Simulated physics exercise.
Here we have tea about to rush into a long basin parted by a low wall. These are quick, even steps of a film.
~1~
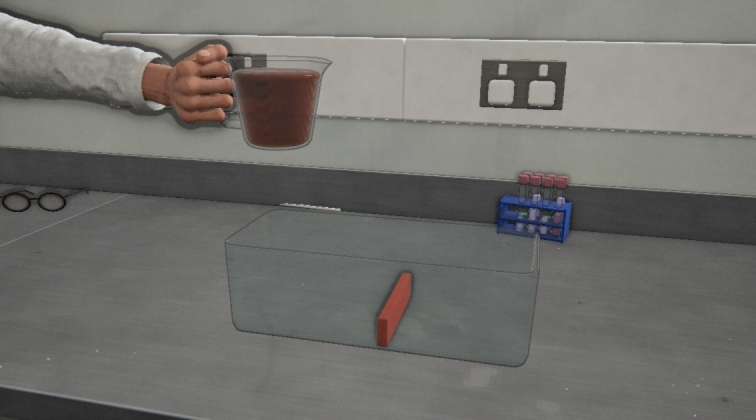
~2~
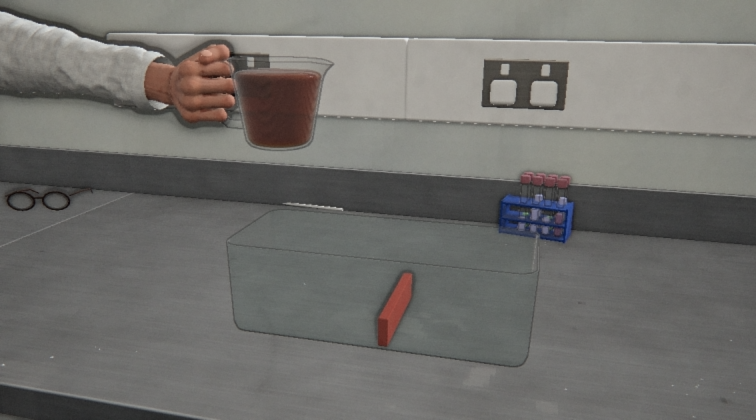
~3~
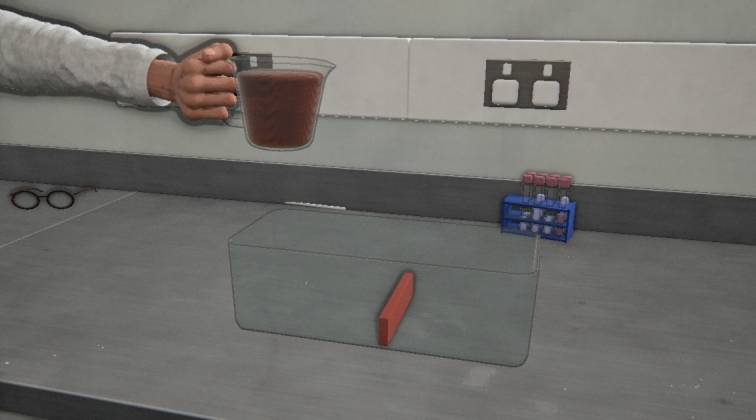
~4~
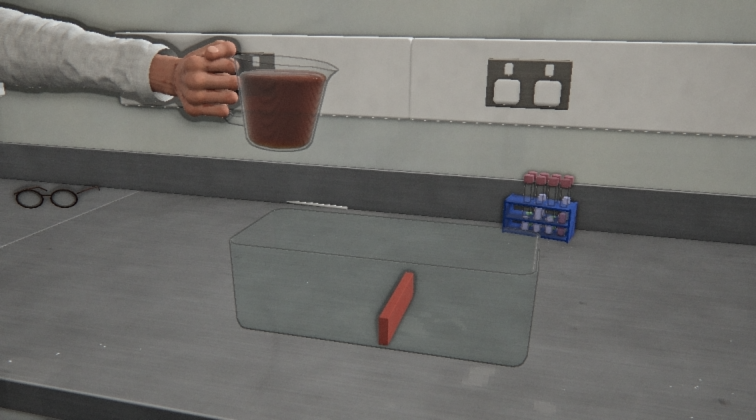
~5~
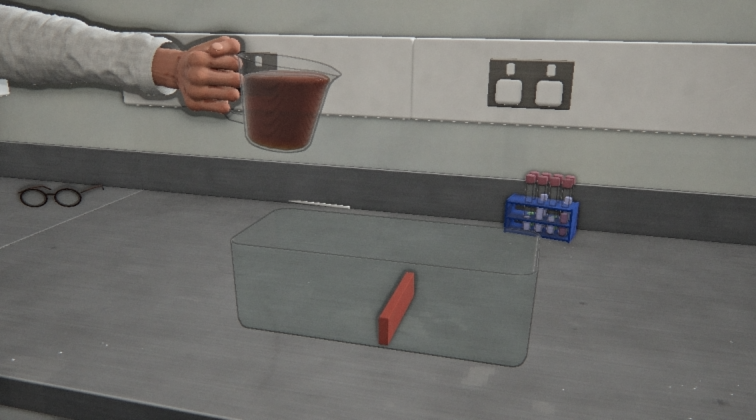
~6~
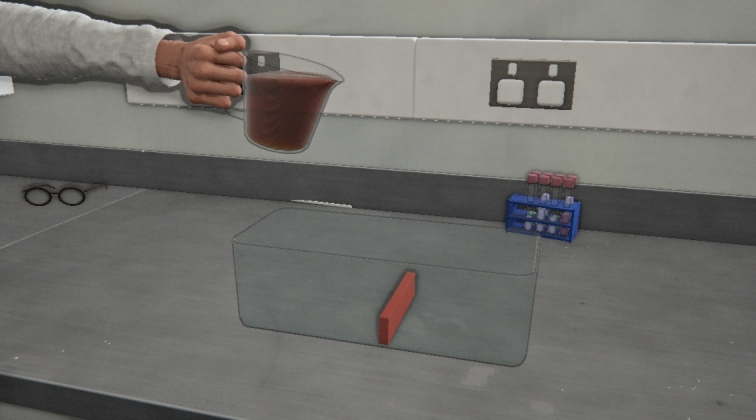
A hand holding a clear jug of reddish-brown tea drifted slightly right and gradually tilted the jug to the right, above an empty see-through basin with a low red wall inside.
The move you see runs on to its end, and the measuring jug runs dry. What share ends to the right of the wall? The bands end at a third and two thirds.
It comes to between a third and two thirds.
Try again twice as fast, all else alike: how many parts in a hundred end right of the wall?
Some 30 per cent.
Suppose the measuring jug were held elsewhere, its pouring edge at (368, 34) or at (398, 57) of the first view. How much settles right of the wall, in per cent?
The first gives 90 %, the second 95 %.
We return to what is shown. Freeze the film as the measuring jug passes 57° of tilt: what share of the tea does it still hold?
It comes to 75 per cent or so.
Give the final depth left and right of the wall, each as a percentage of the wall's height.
Near 30 on the left, 30 on the right.
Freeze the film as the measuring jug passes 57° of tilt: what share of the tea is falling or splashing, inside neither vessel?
Some 15 per cent.
A moment on, the tilt is 57° and 73 per cent is still to pour, 4 is left of the wall and 6 right of it.
Next, the tilt is 85° and 22 per cent is still to pour, 21 is left of the wall and 39 right of it.
Then the tilt is 94° and 2 per cent is still to pour, 50 is left of the wall and 44 right of it.
Later the tilt is 94° and 0 per cent is still to pour, 53 is left of the wall and 45 right of it.
In the end 53 per cent lies left of the wall, 45 right of it and 2 outside.
